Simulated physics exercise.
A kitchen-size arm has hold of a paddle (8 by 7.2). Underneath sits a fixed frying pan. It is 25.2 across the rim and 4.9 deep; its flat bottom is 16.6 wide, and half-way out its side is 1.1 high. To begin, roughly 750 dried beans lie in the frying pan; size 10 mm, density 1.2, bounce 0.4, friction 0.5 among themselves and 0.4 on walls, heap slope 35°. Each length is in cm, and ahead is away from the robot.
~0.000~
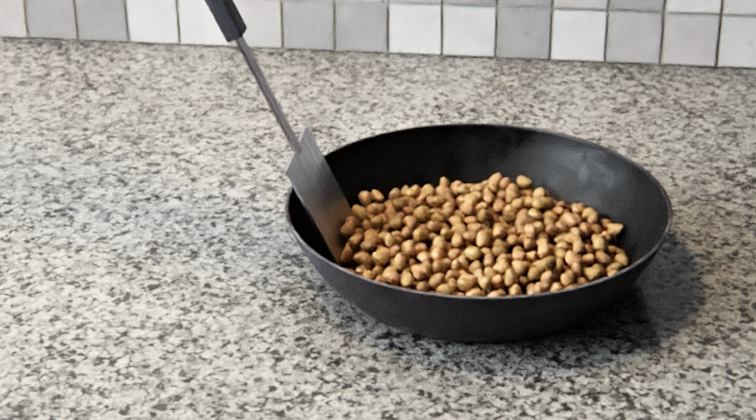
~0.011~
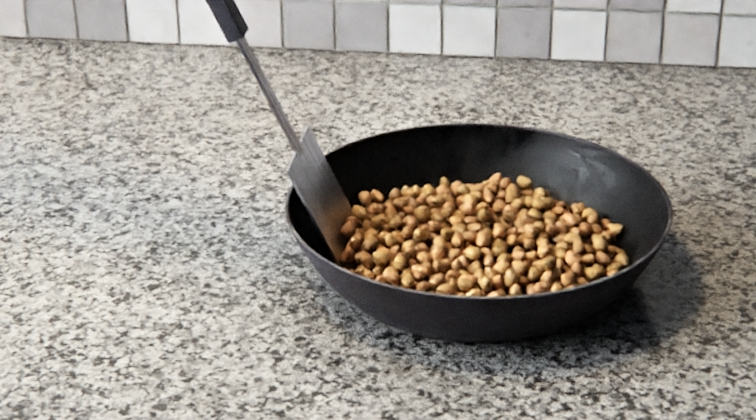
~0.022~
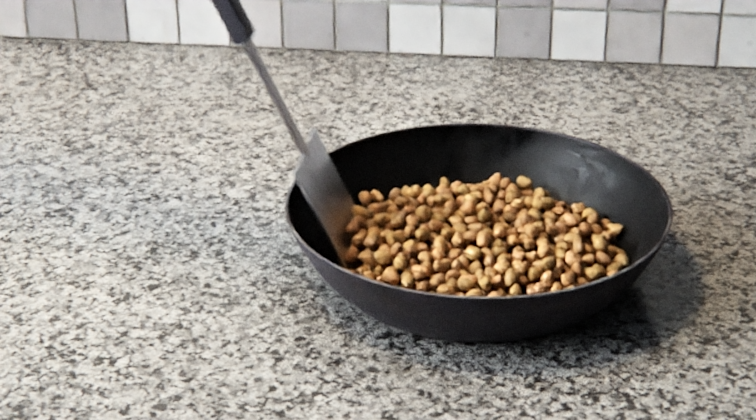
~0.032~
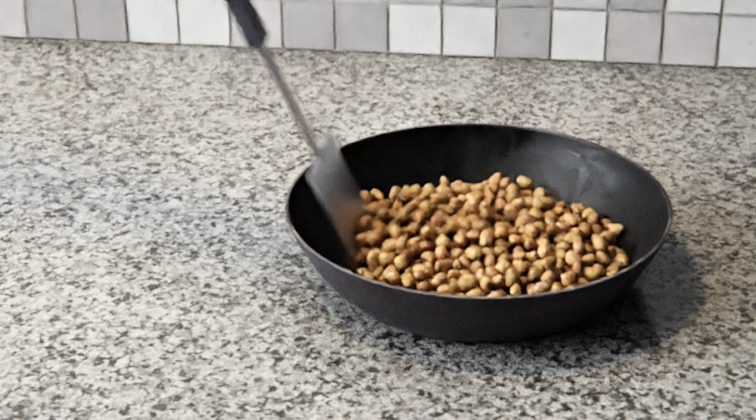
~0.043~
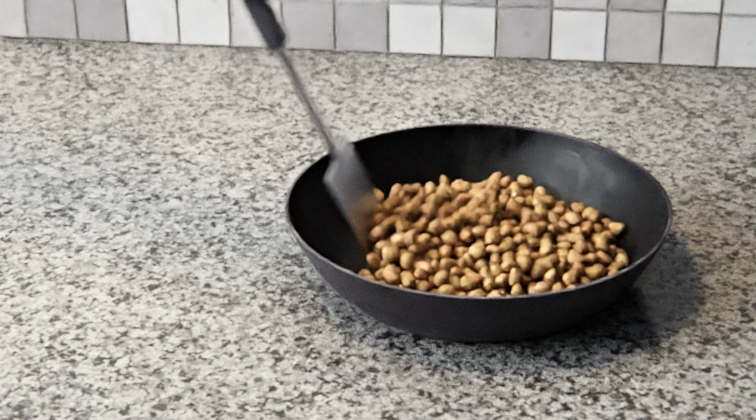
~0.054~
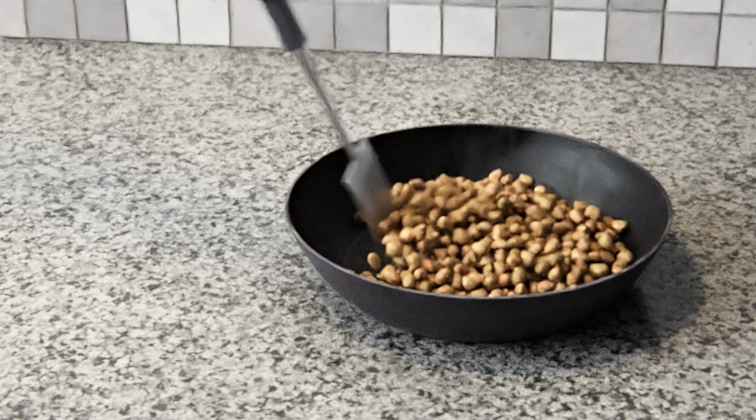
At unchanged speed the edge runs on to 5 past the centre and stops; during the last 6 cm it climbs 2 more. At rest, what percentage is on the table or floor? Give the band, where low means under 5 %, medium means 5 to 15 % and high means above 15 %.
Band: Medium.
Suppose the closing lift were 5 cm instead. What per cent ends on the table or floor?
I'd reckon around 10 per cent.
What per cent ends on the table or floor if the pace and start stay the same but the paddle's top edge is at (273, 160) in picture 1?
Spill: Approx. 5 per cent.
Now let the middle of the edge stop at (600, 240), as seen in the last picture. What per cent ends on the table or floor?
Something close to 25 in a hundred.
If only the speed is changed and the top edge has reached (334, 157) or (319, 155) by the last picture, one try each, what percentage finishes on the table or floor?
I'd estimate some 0 and 0 in a hundred.
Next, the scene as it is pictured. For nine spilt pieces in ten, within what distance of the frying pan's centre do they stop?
That distance is around 35 cm.
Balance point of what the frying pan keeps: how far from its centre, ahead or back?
It rests close to 4.0 centimetres ahead of centre.
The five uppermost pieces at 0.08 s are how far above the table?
6 cm or so.
After 0.08 s, sloping 65°, highest piece 6 above the table; 750 in the frying pan.
After 0.11 s, sloping 65°, highest piece 7 above the table; 750 in the frying pan.
After 0.32 s, sloping 65°, highest piece 6 above the table; 692 in the frying pan, 55 on the table or floor, 3 on the blade or in flight.
After 1.37 s, sloping 65°, highest piece 5 above the table; 692 in the frying pan, 58 on the table or floor.
At rest, 692 in the frying pan, 58 on the table or floor. That is 8 % on the table or floor.
